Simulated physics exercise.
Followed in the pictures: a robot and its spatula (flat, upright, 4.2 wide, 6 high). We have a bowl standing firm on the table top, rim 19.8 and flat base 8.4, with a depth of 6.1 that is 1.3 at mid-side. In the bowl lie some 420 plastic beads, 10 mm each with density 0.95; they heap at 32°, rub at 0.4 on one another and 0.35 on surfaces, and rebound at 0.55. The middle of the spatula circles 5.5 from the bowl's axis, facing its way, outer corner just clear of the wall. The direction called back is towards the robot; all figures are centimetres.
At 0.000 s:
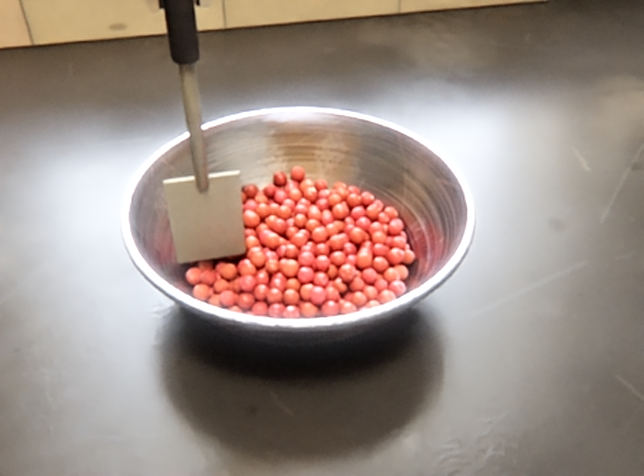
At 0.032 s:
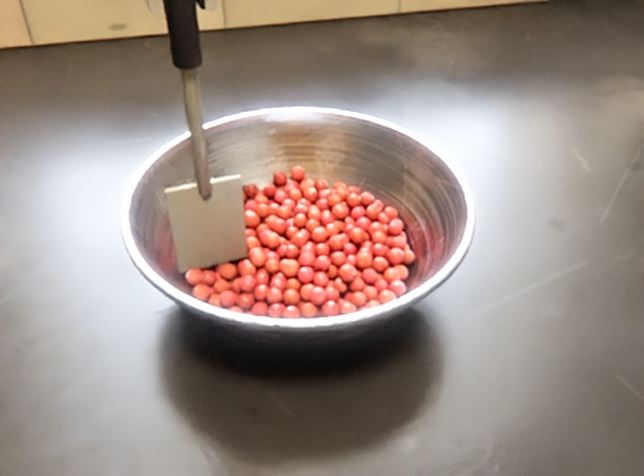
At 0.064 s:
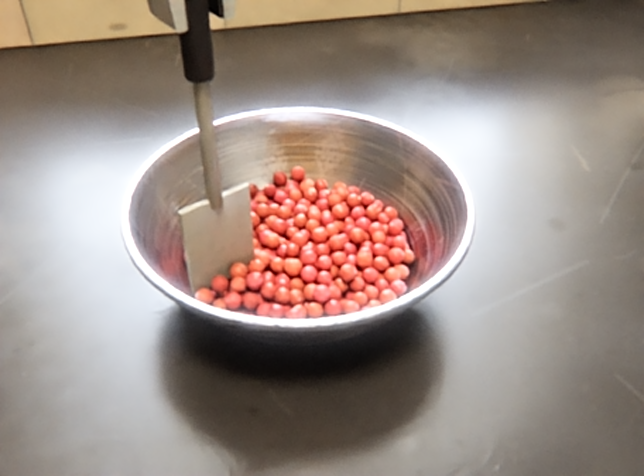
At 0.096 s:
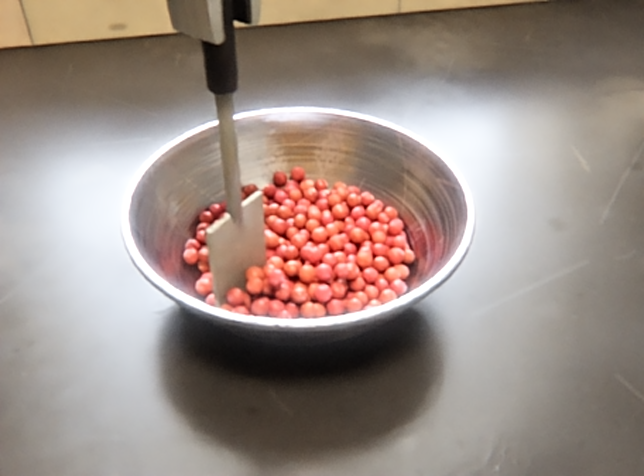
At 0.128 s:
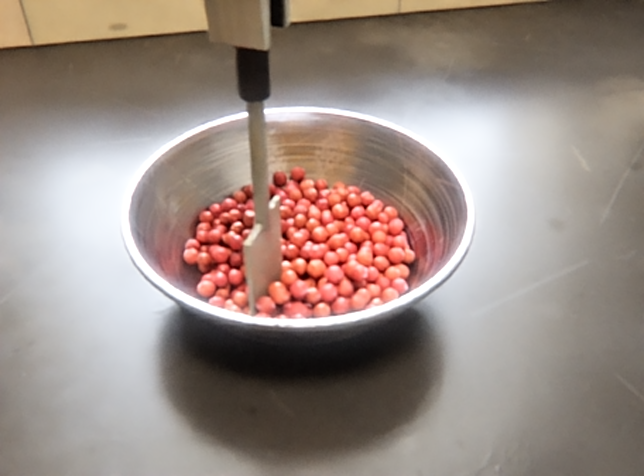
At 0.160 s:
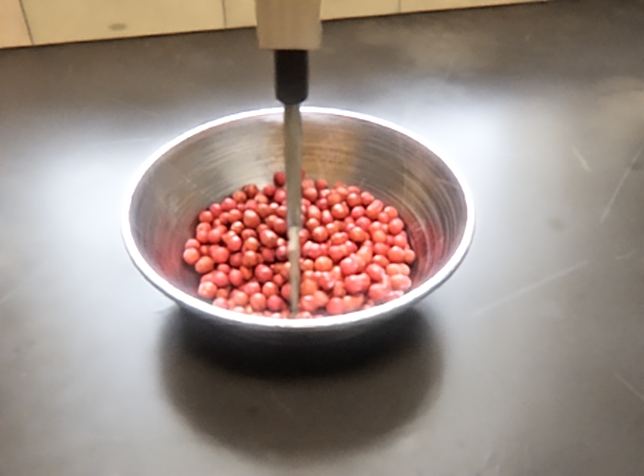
On a dark grey, lightly scratched tabletop with a strip of pale tiles behind it, the view looks down at an angle and stays still. A shiny metal bowl holds a heap of small red beads, with a flat, pale spatula on a black-collared robot tool at its left side. The robot sweeps the spatula rightward along the near side, turning it edge-on as beads shift around it.
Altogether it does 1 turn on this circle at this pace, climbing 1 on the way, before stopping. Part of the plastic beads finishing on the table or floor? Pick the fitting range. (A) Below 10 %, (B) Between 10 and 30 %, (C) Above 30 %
Option A: Below 10 %.
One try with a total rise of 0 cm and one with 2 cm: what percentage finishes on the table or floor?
Try one: Around 0 %; try two: Around 0 %.
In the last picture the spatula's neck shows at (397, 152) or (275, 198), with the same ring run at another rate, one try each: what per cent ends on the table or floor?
Some 15 and 0 %.
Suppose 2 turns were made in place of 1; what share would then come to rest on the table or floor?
It would be around 0 per cent.
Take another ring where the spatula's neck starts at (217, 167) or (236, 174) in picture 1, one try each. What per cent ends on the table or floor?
First try about 0 per cent, second try about 0 per cent.
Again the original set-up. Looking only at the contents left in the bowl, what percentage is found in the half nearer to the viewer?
About 45 per cent.
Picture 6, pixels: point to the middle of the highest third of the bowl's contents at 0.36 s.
I'd put it at around (353, 209).
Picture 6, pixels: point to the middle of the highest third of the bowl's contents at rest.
Centre of top third: Approx. (285, 235).
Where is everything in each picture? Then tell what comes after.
Spatula neck at (199, 154), 0° round; upper third of the load around (304, 242), from x 190 to 405, top at y 175; 422 in the bowl, in the first frame.
Spatula neck at (200, 160), 7° round; upper third of the load around (304, 242), from x 190 to 405, top at y 175, in the second frame.
Spatula neck at (212, 175), 24° round; upper third of the load around (302, 248), from x 190 to 405, top at y 175, in the third frame.
Spatula neck at (233, 187), 41° round; upper third of the load around (304, 249), from x 190 to 405, top at y 175, in the fourth frame.
Spatula neck at (261, 196), 58° round; upper third of the load around (313, 248), from x 190 to 405, top at y 175, in the fifth frame.
Spatula neck at (294, 199), 76° round; upper third of the load around (323, 252), from x 190 to 405, top at y 175; 422 in the bowl, in the sixth frame.
After 0.36 s, 185° round, highest piece 7 above the table; 422 in the bowl.
After 0.57 s, 294° round, highest piece 7 above the table; 419 in the bowl, 1 on the table or floor, 2 in flight or on the tool.
After 0.87 s, 0° round, highest piece 4 above the table; 419 in the bowl, 3 on the table or floor.
After 1.57 s, 0° round, highest piece 4 above the table; 419 in the bowl, 3 on the table or floor.
At rest, 419 in the bowl, 3 on the table or floor. That is 1 % on the table or floor.
